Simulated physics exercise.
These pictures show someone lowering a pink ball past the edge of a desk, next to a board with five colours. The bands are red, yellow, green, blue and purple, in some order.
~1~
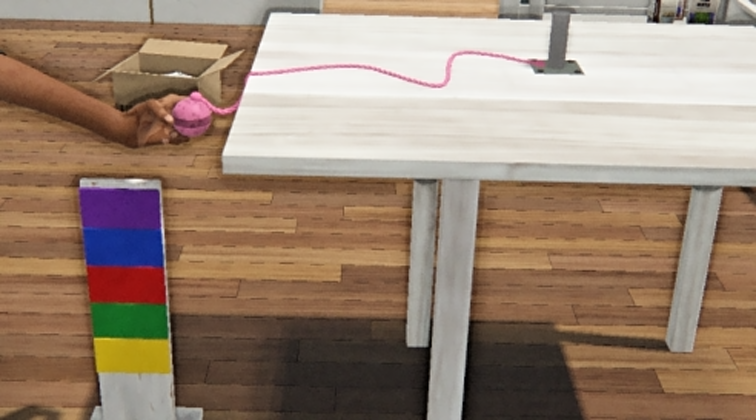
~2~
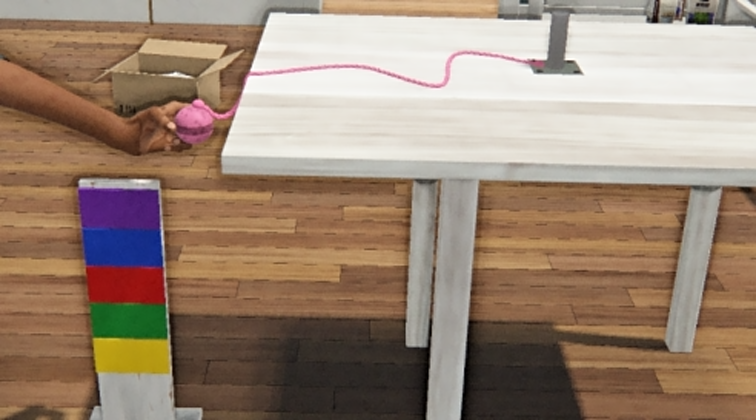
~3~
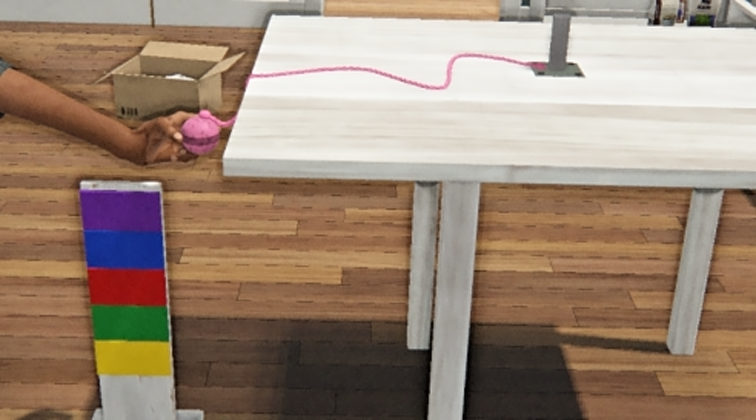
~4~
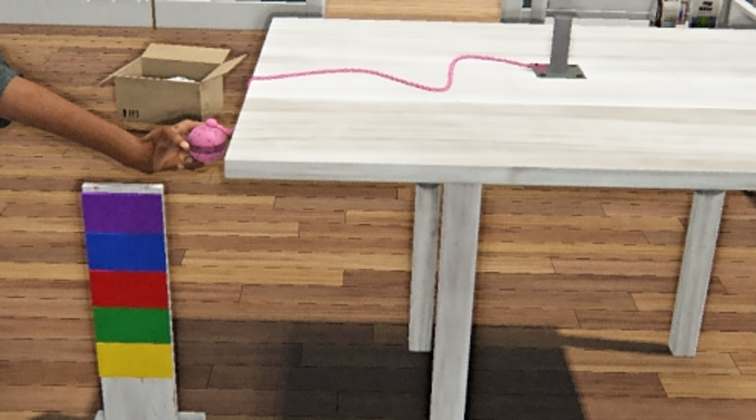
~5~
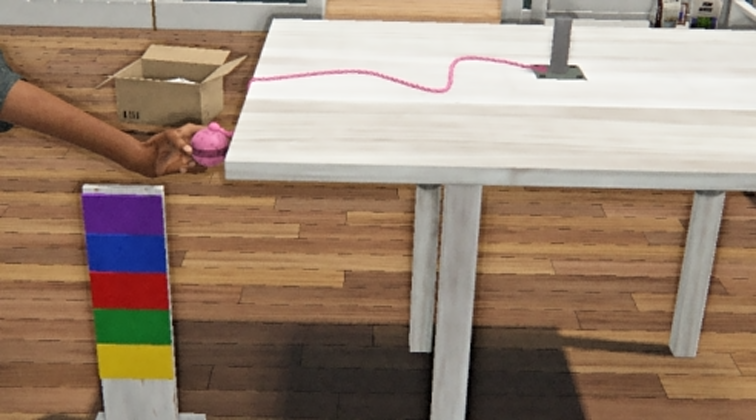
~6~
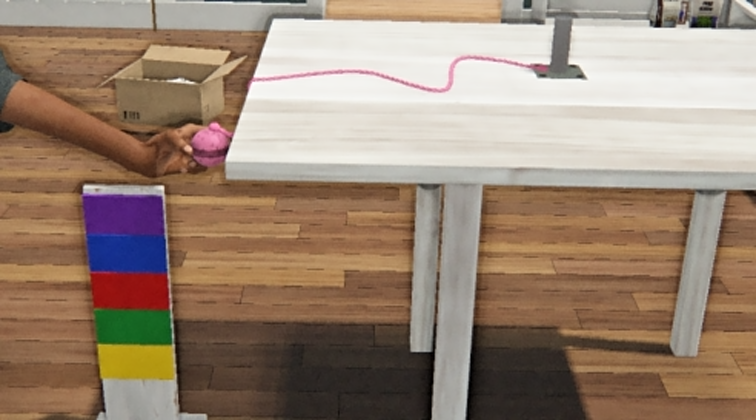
We see a hand holding a pink ball beside a white table, above an upright board with coloured bands, a pink cord lying across the tabletop. The hand moves the ball slightly right and down, then stays nearly still.
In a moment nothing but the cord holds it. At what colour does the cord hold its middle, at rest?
The cord holds its middle at red.
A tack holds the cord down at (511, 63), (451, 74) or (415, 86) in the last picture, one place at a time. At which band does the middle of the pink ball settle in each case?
In that order: Red; blue; purple.
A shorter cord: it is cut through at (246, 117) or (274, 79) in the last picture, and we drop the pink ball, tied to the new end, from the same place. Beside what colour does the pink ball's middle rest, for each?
It would be blue; purple.
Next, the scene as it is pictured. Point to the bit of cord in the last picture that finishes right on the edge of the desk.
It lies at about (373, 74).
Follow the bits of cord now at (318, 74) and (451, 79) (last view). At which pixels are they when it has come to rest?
At (255, 135), then (381, 73).
A little later, ball near (219, 274); level with red.
Next, ball near (280, 271); level with red.
Later still, ball near (247, 283); level with red.
When it is over, ball near (257, 283); level with red. At red.
